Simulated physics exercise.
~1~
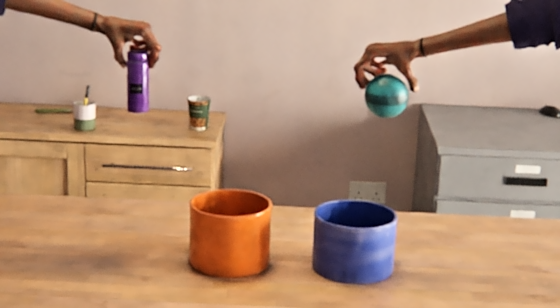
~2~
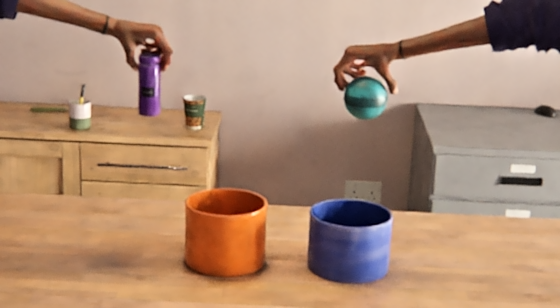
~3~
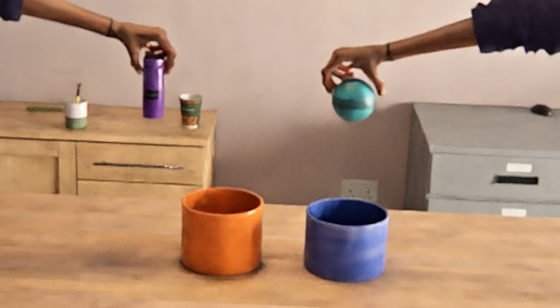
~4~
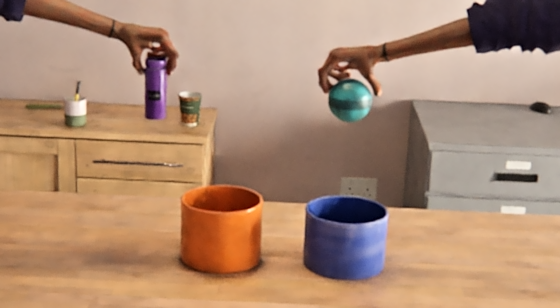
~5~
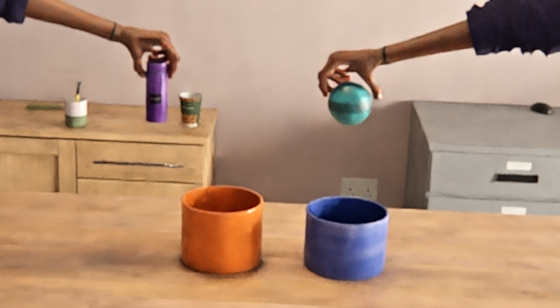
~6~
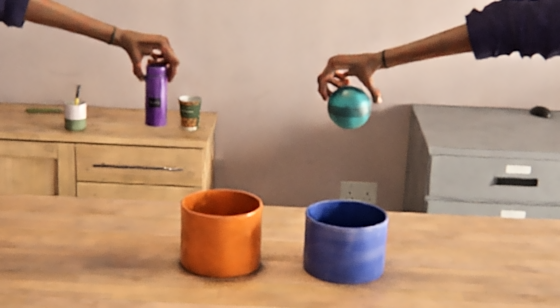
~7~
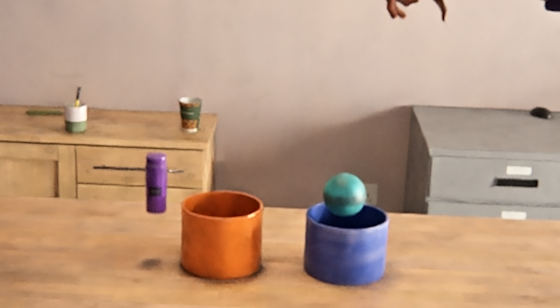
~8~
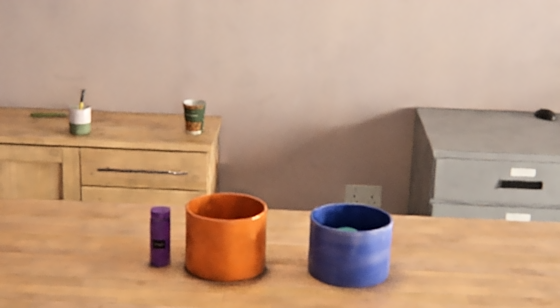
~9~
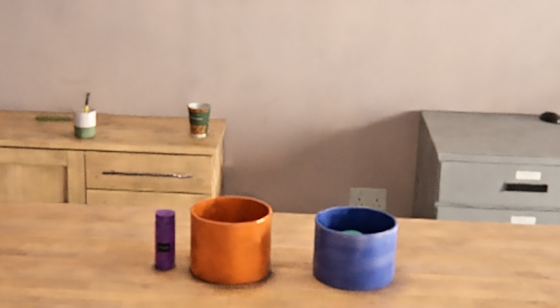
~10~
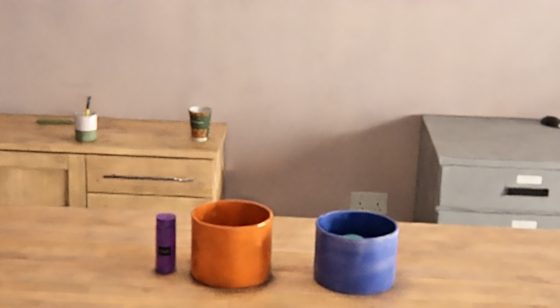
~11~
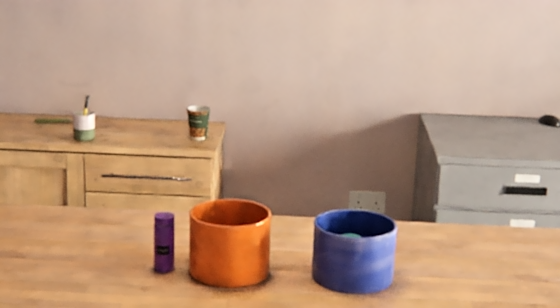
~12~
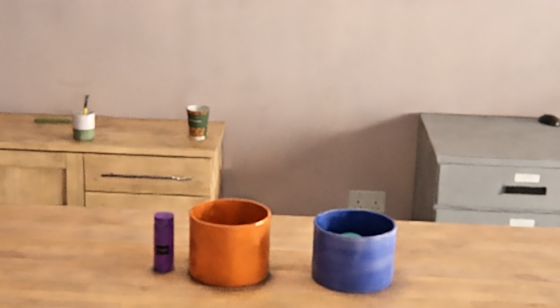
On a wooden table, a turquoise ball dropping into a blue pot and a purple shaker landing upright beside an orange one.
